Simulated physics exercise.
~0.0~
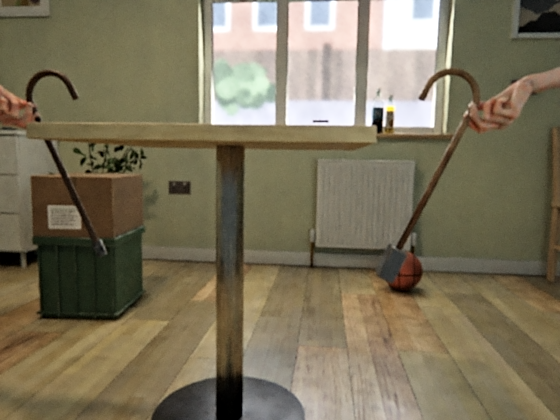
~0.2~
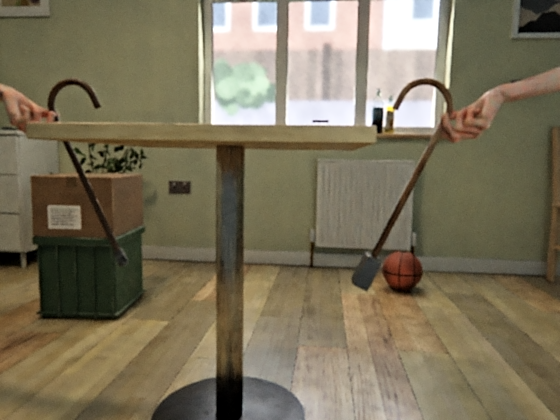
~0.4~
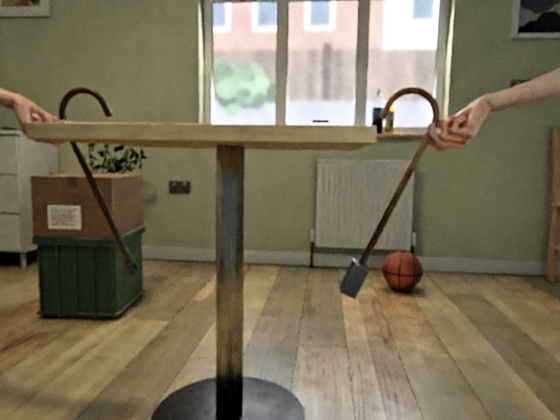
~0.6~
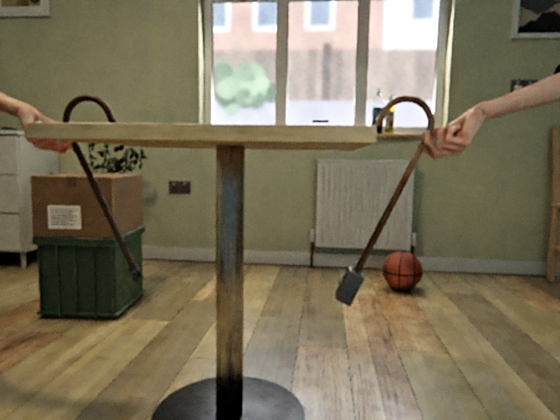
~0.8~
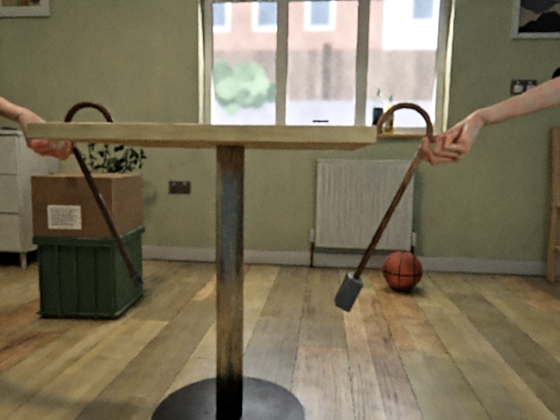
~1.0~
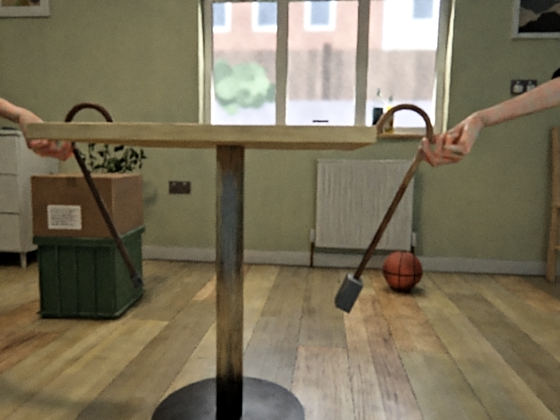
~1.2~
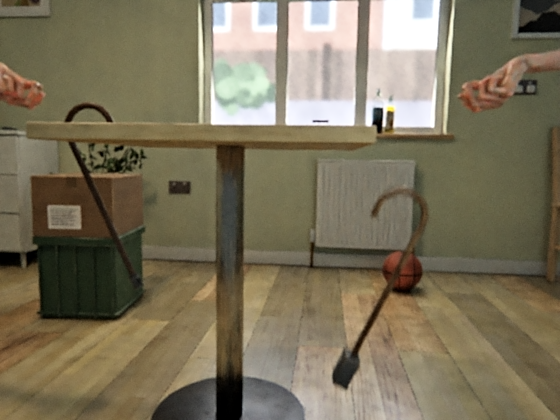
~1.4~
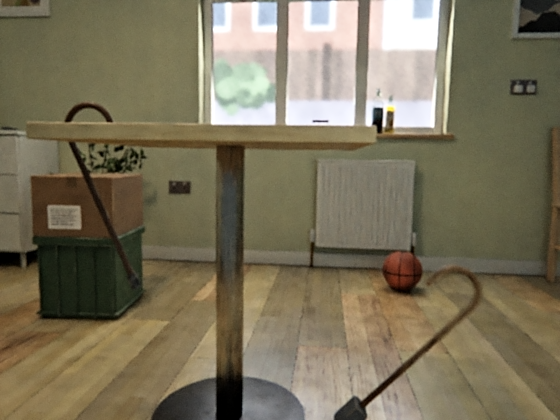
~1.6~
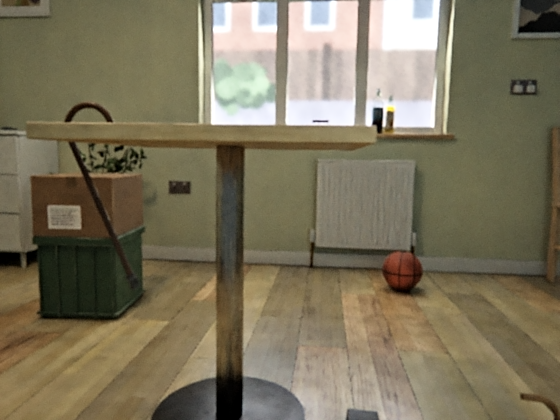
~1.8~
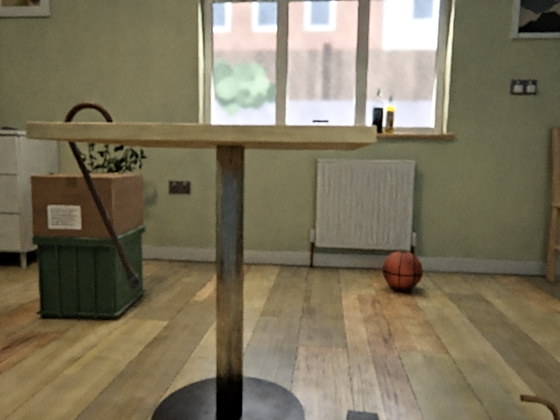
A brown cane and a hooked stick with a grey brush end were hung by hands on opposite edges of a table; once the hands let go, the cane on the left stayed hooked while the brush dropped to the floor on the right.
